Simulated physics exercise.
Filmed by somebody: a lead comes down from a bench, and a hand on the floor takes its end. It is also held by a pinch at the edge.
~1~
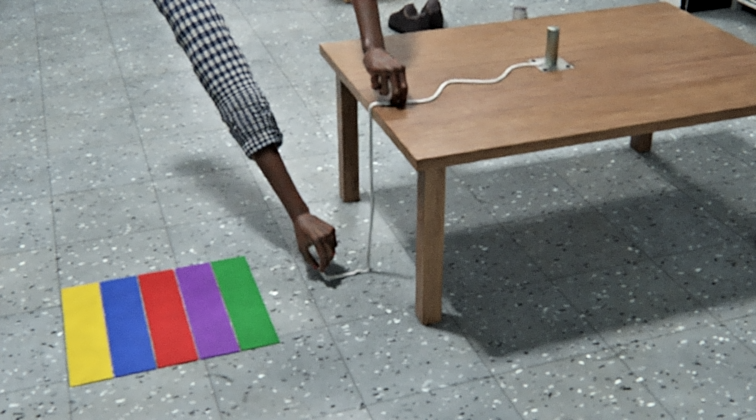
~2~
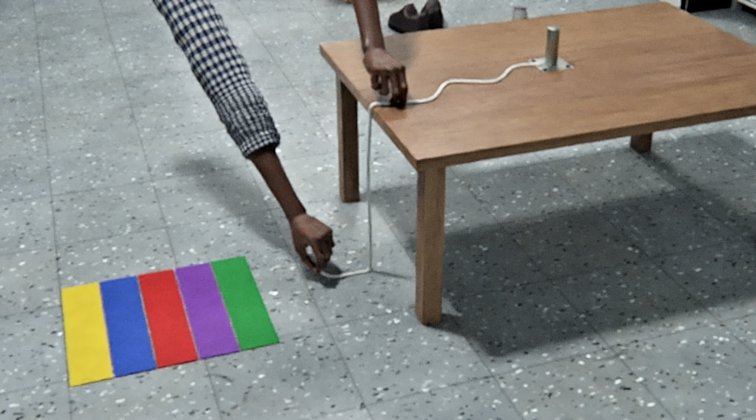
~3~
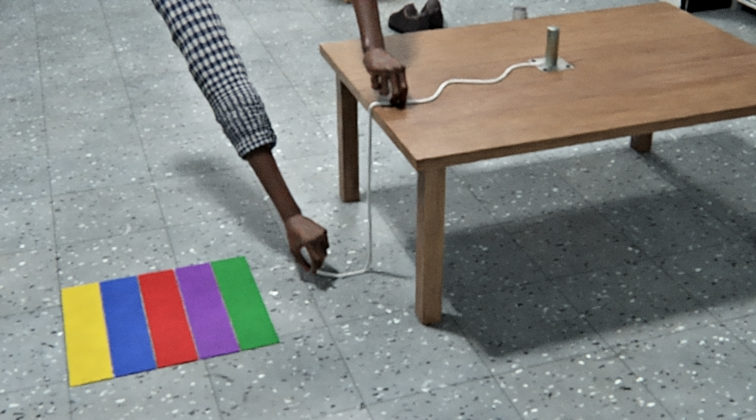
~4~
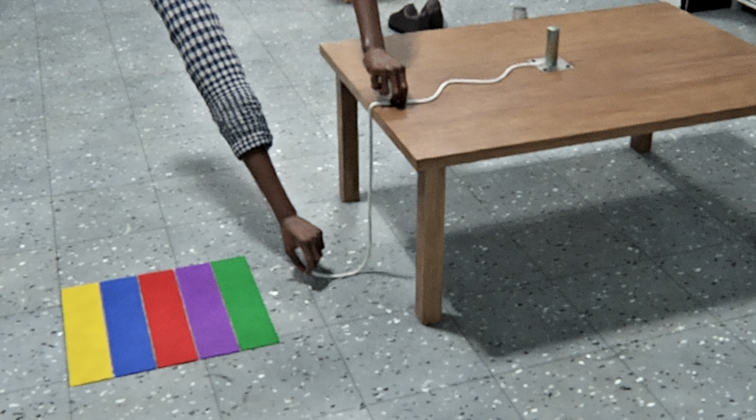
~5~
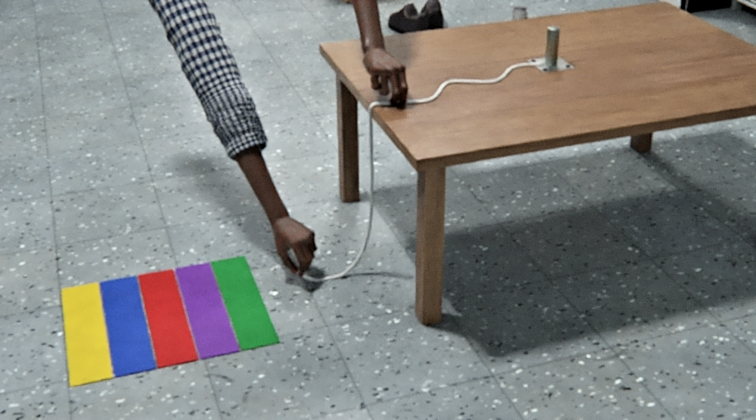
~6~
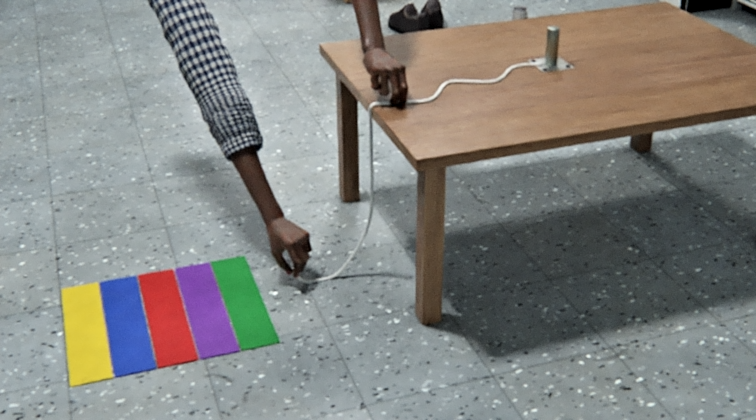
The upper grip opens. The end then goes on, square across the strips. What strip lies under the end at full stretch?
The red one.
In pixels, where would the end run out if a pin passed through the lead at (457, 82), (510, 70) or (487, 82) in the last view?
Respectively (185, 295), (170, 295) and (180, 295).
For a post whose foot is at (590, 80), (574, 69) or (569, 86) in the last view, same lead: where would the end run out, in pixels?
You'd find it around (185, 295), then (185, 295), and finally (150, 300).
Soon after, end near (244, 282); over green.
After that, end near (194, 292); over purple.
At the stop, end near (165, 297); over red. It halts on the red strip.
